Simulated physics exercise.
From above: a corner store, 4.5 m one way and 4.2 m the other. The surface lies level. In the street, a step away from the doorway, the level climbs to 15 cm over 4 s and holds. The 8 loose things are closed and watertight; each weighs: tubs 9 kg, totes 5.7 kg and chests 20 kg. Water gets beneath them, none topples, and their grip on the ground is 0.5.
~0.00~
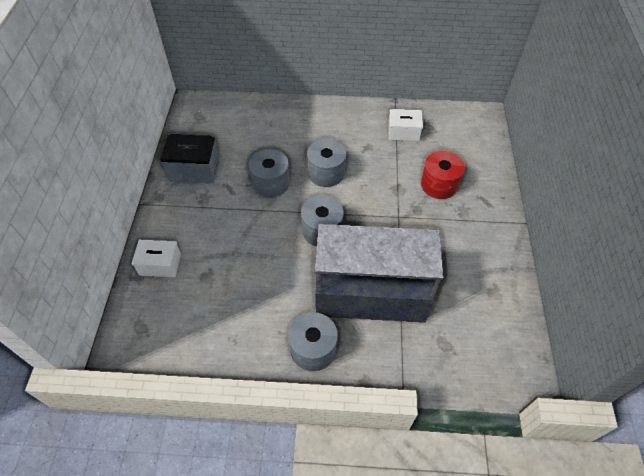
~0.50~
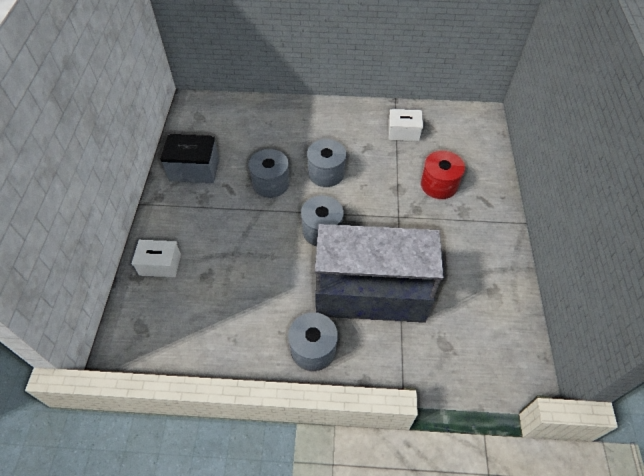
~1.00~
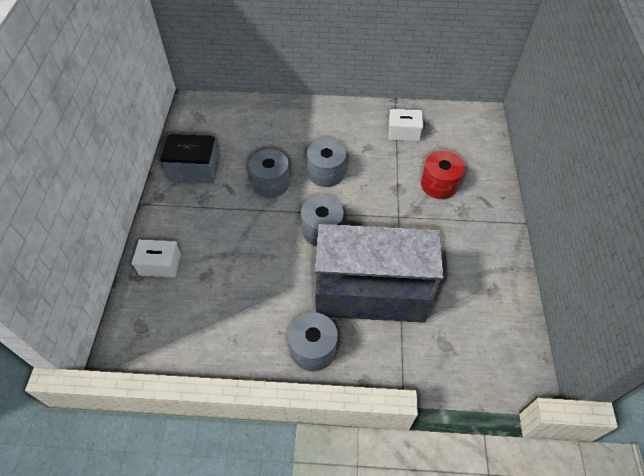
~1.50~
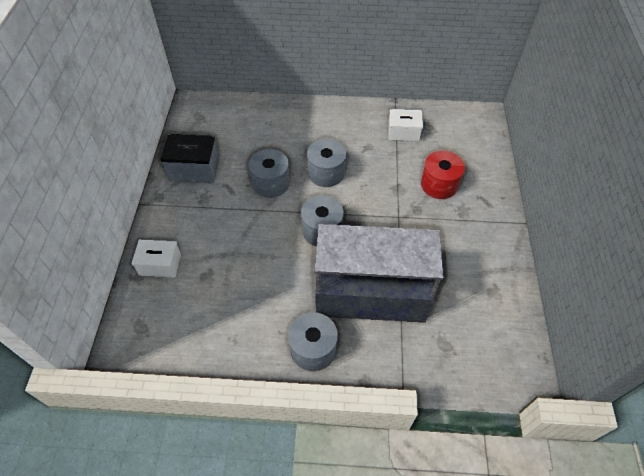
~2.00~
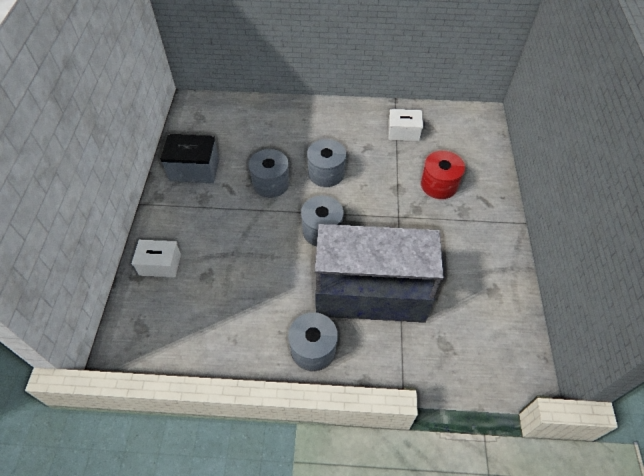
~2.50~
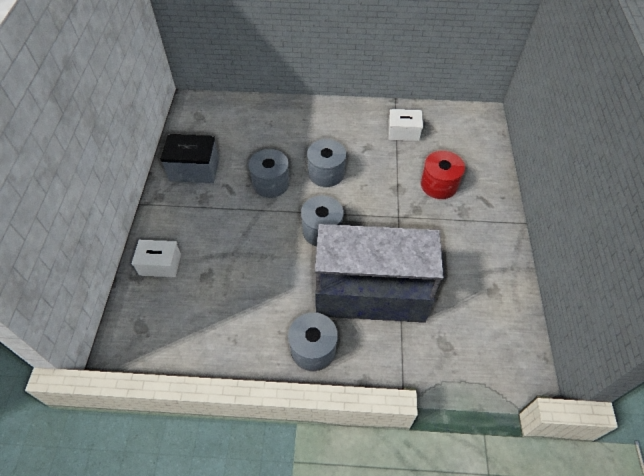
Seen from above, a walled corner store holds grey round tubs, a red one, pale boxes, a dark box and a long counter-like block, none of which move. Outside, the bluish ground turns greener, and then a thin sheet of water shows at the doorway gap in the low front wall.
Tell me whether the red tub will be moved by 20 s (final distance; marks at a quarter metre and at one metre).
The red tub ends far away.
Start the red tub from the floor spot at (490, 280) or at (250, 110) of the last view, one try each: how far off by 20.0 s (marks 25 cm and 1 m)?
In that order: It gets carried off; it gets carried off.
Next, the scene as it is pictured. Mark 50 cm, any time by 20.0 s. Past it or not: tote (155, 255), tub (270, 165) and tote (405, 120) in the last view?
In that order: More, more, past it.
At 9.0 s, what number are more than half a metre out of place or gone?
0 of them.
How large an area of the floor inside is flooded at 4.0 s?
Roughly 2.5 m2.
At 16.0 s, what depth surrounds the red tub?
Roughly 10 cm.
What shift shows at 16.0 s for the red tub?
Roughly 300 cm by then.
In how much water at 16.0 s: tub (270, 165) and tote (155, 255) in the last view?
Roughly 5 and 7 cm.
After 4.0 s the red tub is near (445, 165), 0.0 m from its start, aground; 0 afloat.
After 9.0 s the red tub is near (440, 158), 0.1 m from its start, aground; 0 afloat.
After 16.0 s the red tub is near (212, 83), 3.1 m from its start, afloat; 3 afloat.
After 20.0 s the red tub is near (172, 109), 3.3 m from its start, afloat; 6 afloat.
